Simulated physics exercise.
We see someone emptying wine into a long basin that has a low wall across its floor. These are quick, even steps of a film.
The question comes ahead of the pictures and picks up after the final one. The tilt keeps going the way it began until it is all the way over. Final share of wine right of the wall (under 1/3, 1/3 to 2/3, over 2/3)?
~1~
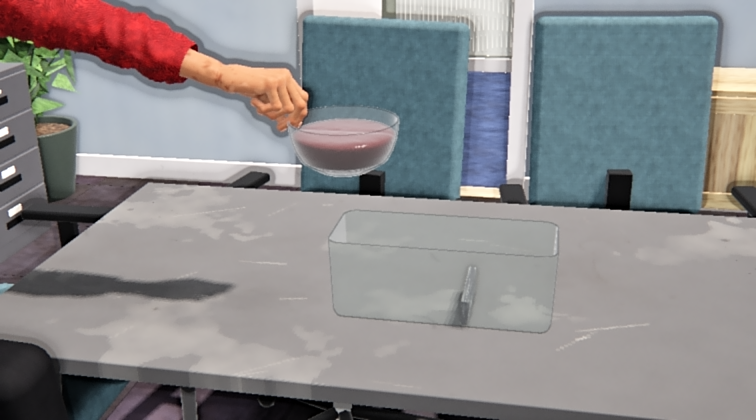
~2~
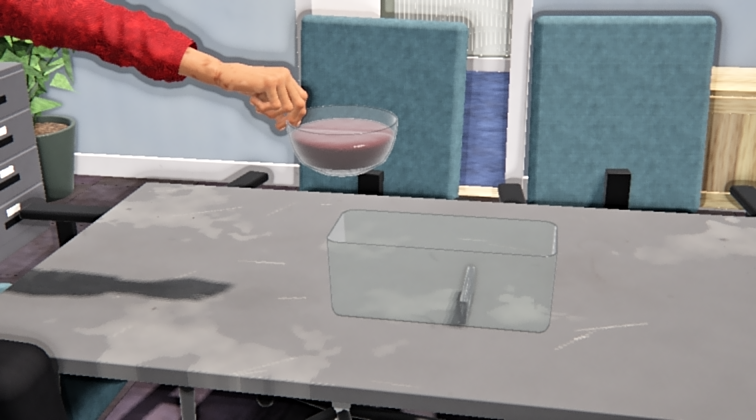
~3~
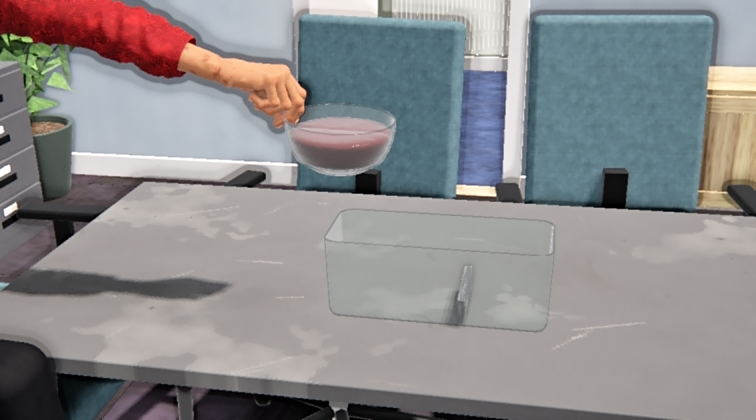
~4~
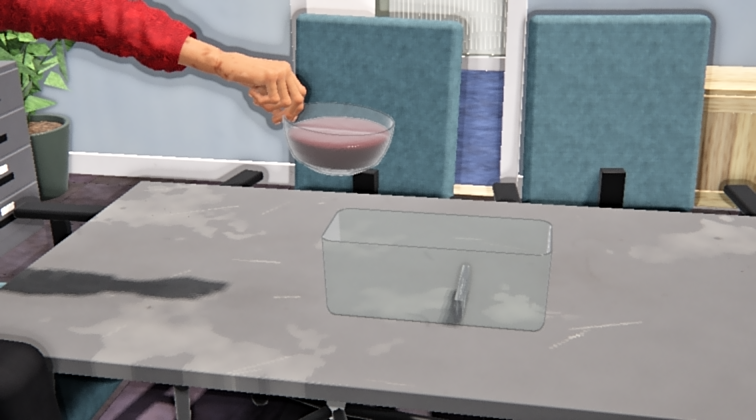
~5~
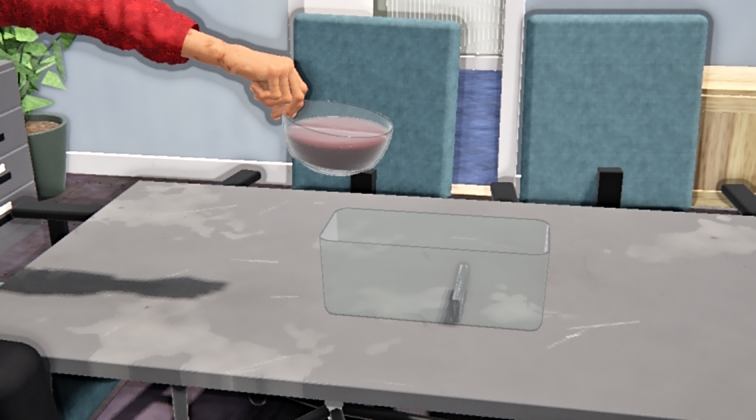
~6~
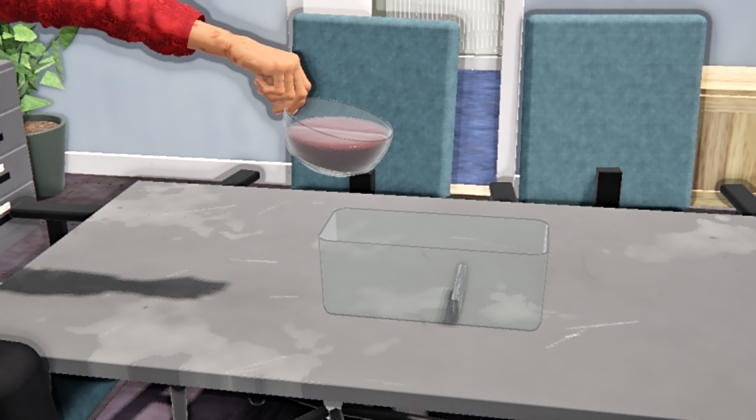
The share right of the wall ends up below a third.
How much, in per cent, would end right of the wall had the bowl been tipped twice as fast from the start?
Some 25 per cent.
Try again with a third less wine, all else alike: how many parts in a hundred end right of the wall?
It works out near 10 percent.
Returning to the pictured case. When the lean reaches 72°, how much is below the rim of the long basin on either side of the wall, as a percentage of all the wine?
On the left near 20 in a hundred, on the right near 0 in a hundred.
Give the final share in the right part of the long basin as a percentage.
Near 10 in a hundred.
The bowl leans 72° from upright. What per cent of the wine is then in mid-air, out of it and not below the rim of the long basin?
Near 40 in a hundred.
A moment on, the bowl is tipped part way and 41 per cent is still to pour, 20 is left of the wall and 0 right of it.
Next, the bowl is tipped right over and 3 per cent is still to pour, 86 is left of the wall and 4 right of it.
Then the bowl is tipped right over and 0 per cent is still to pour, 88 is left of the wall and 11 right of it.
Later the bowl is tipped right over and 0 per cent is still to pour, 88 is left of the wall and 11 right of it.
Finally, 88 per cent lies left of the wall, 11 right of it and 1 outside.
